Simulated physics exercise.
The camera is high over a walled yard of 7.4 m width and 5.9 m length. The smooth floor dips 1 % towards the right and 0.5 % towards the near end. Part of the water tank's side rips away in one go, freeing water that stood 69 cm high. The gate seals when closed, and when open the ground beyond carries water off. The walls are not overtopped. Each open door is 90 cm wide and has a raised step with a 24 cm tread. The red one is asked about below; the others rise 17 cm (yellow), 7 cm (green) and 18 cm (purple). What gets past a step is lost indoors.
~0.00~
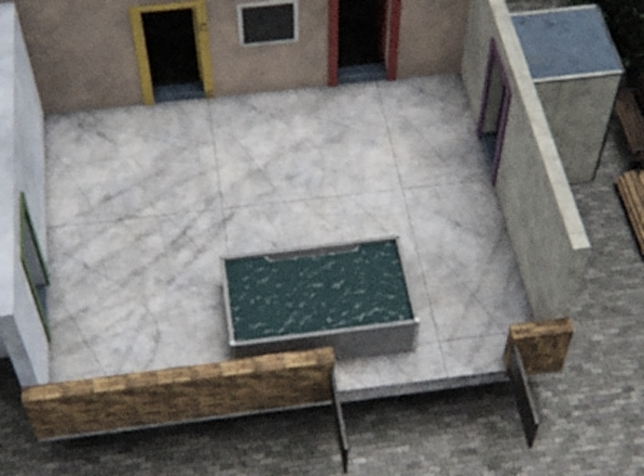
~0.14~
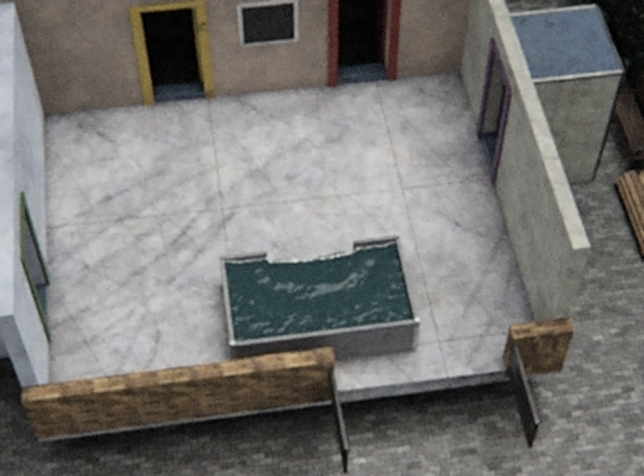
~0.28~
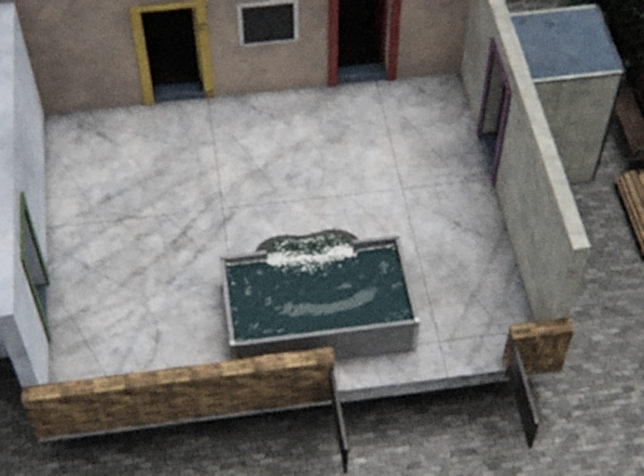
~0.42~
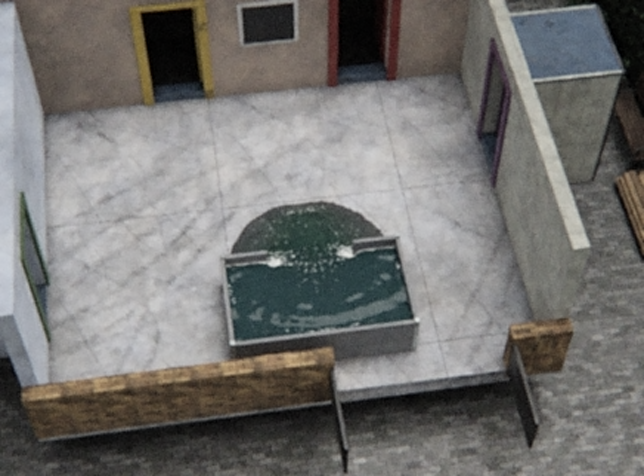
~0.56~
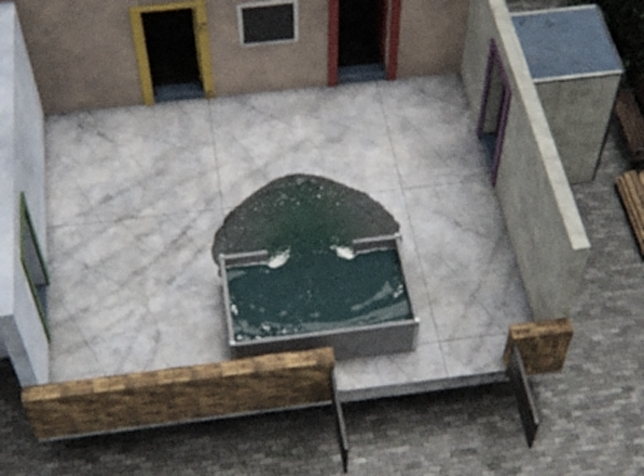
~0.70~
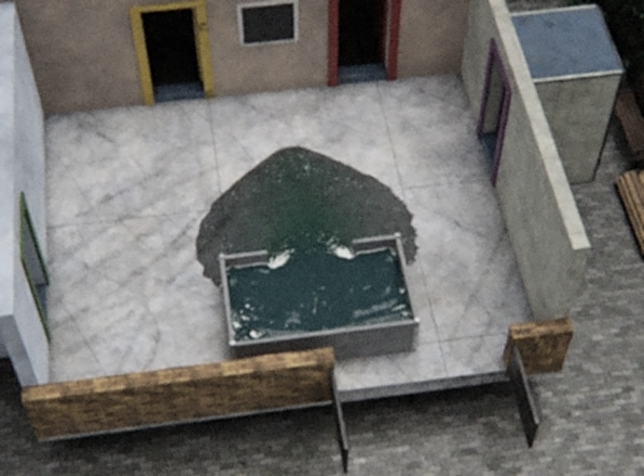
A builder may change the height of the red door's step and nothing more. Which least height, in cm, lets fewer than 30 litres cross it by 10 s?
Some 15 cm above the ground.
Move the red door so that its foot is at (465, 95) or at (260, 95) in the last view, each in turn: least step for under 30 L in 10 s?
Roughly 21 and 20 cm.
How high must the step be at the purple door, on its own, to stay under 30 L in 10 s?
Roughly 7.5 cm at purple.
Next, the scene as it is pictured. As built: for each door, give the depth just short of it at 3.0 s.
In cm: Yellow 17, red 18, green 0, purple 6.
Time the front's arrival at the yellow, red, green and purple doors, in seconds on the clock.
Yellow 1.6 s, red 1.4 s, green 4.5 s, purple 2.2 s.
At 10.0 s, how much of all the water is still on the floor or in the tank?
About 90 per cent.
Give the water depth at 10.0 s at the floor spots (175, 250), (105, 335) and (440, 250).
In that order: 3, 2 and 3 cm.
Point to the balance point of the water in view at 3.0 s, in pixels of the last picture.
Around (308, 214).
After 1.4 s water covers 35 % of the floor, deepest (36 cm) near (313, 269); it has not reached the red door.
After 3.0 s water covers 50 % of the floor, deepest (31 cm) near (442, 79); 18 cm at the red door, 10 litres in over its 19 cm step.
After 10.0 s water covers 95 % of the floor, deepest (13 cm) near (544, 351); 7 cm at the red door, 11 litres in over its 19 cm step.
At the red door as built, the water arrived by 1.5 s and peaked near 24 cm at 2.0 s.
With a step of 12.5 cm, 58 litres would have come in within the 10 s; with 17 cm, 20 litres. So under 30 litres takes about 15 cm.
